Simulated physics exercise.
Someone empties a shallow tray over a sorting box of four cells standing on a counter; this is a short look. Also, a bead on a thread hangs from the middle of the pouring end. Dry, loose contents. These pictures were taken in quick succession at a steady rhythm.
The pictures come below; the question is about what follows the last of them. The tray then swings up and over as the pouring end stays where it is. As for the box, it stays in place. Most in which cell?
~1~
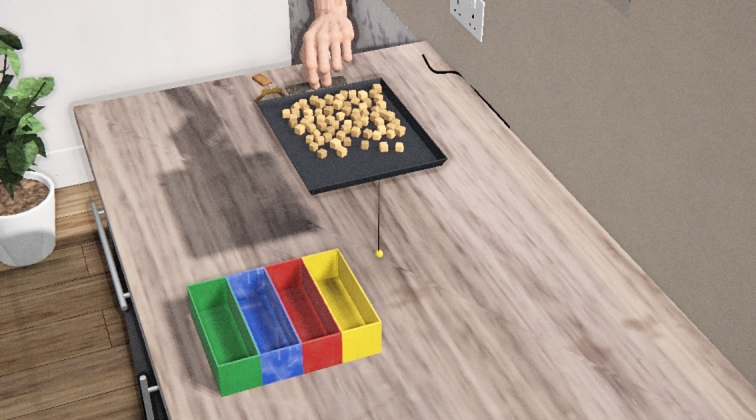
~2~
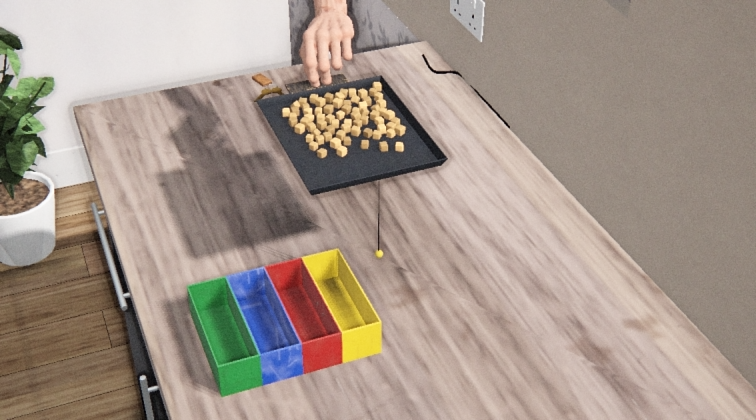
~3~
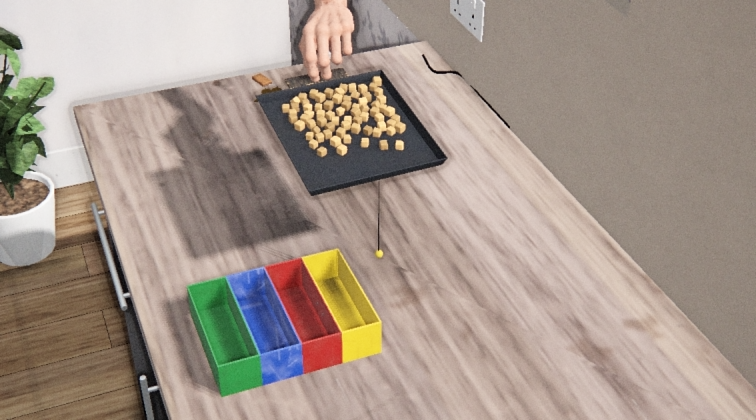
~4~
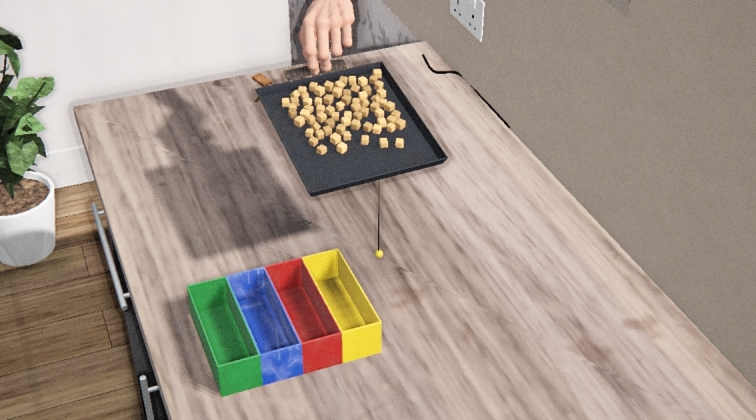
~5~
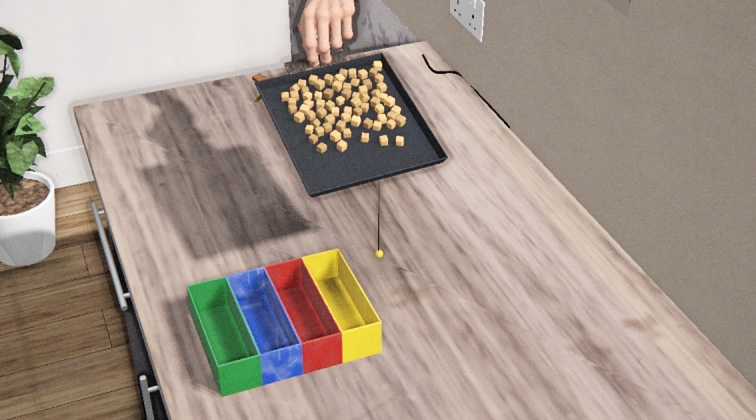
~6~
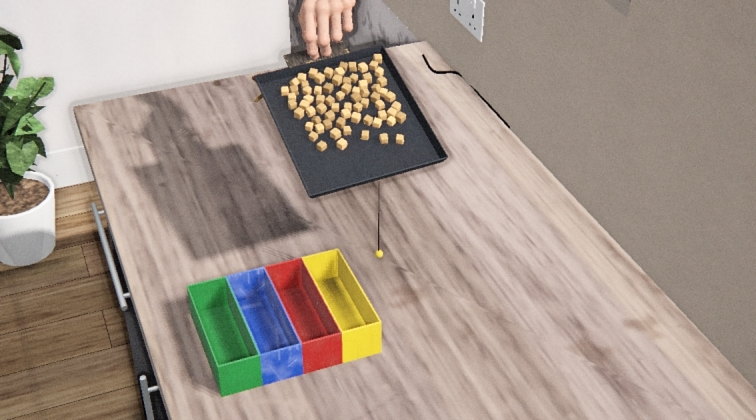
Yellow cell.
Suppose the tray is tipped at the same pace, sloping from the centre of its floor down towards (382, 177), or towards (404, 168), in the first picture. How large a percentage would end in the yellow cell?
The first try gives close to 10 percent; the next gives 0 percent.
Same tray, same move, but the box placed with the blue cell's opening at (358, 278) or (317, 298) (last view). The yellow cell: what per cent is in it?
Trial 1 near 0 percent, trial 2 near 20 percent.
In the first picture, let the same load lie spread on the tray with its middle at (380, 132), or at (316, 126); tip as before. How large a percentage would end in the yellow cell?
Try 1: 40 %; try 2: 40 %.
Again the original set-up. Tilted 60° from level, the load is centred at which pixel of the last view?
The load is centred around (349, 180).
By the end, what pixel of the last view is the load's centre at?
The centre comes to rest near (355, 325).
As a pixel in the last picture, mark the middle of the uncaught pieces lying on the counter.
Look around (393, 312) in the last picture.
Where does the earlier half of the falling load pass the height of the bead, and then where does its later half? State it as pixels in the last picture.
Starting near (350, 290), moving on to near (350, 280).
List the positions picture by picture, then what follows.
Corners of the pouring end near (311, 187) and (442, 157), level; middle of the load near (340, 116), small wooden cubes; bead on its thread near (379, 254); green cell near (240, 373); blue cell near (282, 361); red cell near (322, 350); yellow cell near (362, 339), in the first picture.
Corners of the pouring end near (311, 187) and (442, 157), level; middle of the load near (340, 115), in the second picture.
Corners of the pouring end near (311, 188) and (442, 157), tipped barely, lowest at the left corner; middle of the load near (340, 111), in the third picture.
Corners of the pouring end near (311, 189) and (442, 156), tipped a little, lowest at the left corner; middle of the load near (340, 106), in the fourth picture.
Corners of the pouring end near (312, 190) and (442, 156), tipped a little, lowest at the left corner; middle of the load near (340, 101), in the fifth picture.
Corners of the pouring end near (312, 192) and (443, 155), tipped a little, lowest at the left corner; middle of the load near (340, 96); green cell near (240, 373); blue cell near (282, 361); red cell near (322, 350); yellow cell near (362, 339), in the sixth picture.
Shortly afterwards, tray tipped steeply; near two thirds on the tray; a little in the yellow cell; only a few in the red cell; near a quarter falling or outside the box.
Next, tray tipped right over; near a third in the yellow cell; near a quarter in the red cell; near a third falling or outside the box.
Some moments later, tray tipped past a quarter turn; near half in the yellow cell; near a quarter in the red cell; near a third falling or outside the box.
In the end, tray tipped past a quarter turn; near half in the yellow cell; near a quarter in the red cell; none at all in the green cell; none at all in the blue cell; near a third outside the box.
